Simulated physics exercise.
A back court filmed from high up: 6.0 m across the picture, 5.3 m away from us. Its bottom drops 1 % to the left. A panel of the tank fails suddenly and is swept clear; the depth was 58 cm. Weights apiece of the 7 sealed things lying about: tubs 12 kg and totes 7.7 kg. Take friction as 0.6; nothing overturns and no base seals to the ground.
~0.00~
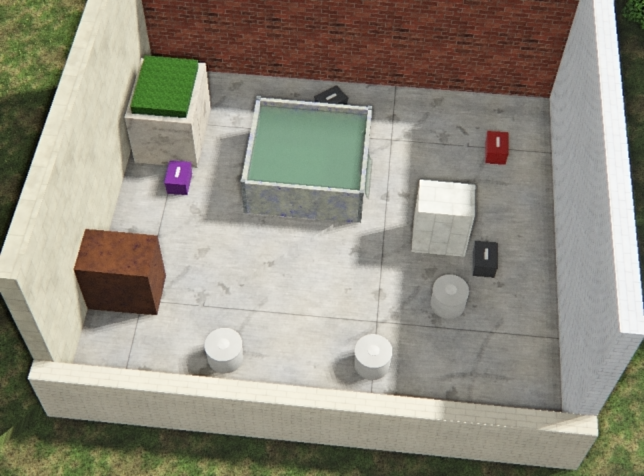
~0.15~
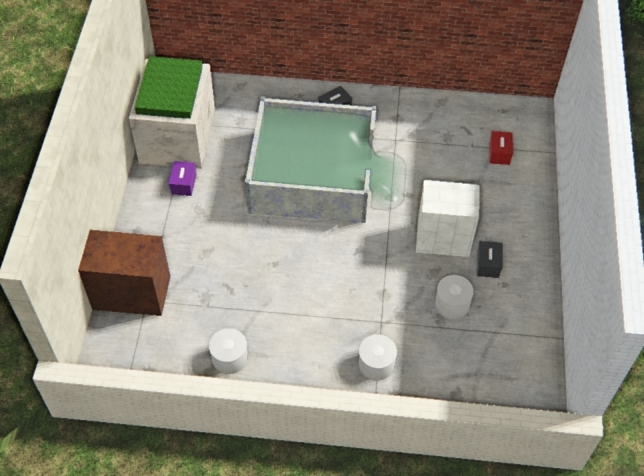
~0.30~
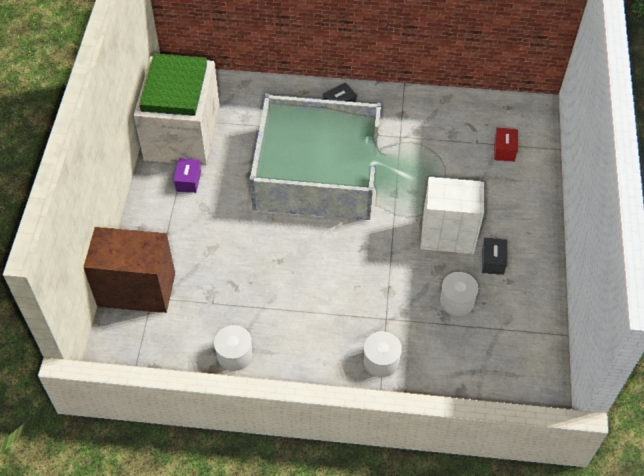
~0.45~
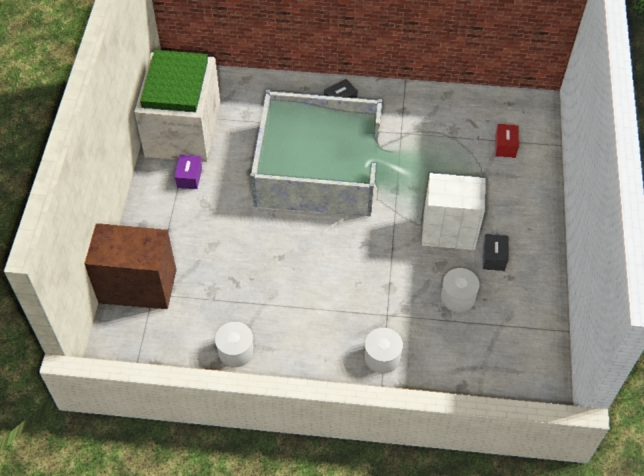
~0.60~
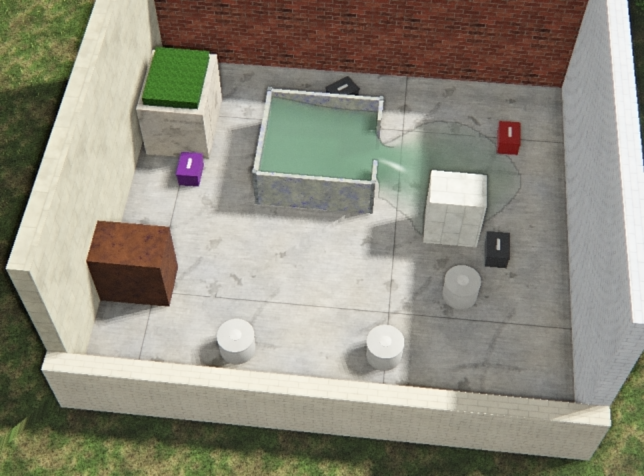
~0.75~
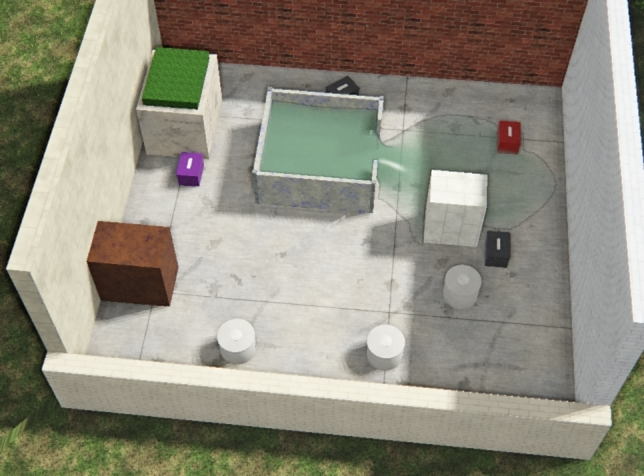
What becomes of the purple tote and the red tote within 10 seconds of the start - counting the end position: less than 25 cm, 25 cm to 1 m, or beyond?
Purple tote stays put; red tote gets carried off.
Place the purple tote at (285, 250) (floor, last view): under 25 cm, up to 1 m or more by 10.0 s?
It barely shifts.
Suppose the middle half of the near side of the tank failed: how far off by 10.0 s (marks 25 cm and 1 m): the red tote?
In that case the red tote holds its place.
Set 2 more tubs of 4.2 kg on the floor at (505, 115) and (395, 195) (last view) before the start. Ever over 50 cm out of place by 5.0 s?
In turn: Past it, more.
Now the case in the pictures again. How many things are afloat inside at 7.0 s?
At that moment 1.
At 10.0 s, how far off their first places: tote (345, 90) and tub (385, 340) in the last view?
In that order: 250 cm, 0 cm.
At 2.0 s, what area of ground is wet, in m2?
Some 11.0 m2.
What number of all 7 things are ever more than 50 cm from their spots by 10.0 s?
2 of them.
After 2.0 s the purple tote is near (190, 164), 0.0 m from its start, aground; the red tote is near (558, 107), 0.8 m from its start, afloat; 1 afloat.
After 4.5 s the purple tote is near (190, 164), 0.0 m from its start, aground; the red tote is near (490, 82), 0.9 m from its start, afloat; 1 afloat.
After 7.0 s the purple tote is near (190, 164), 0.0 m from its start, aground; the red tote is near (348, 84), 2.4 m from its start, aground; 1 afloat.
After 10.0 s the purple tote is near (190, 164), 0.0 m from its start, aground; the red tote is near (327, 81), 2.7 m from its start, aground; 1 afloat.
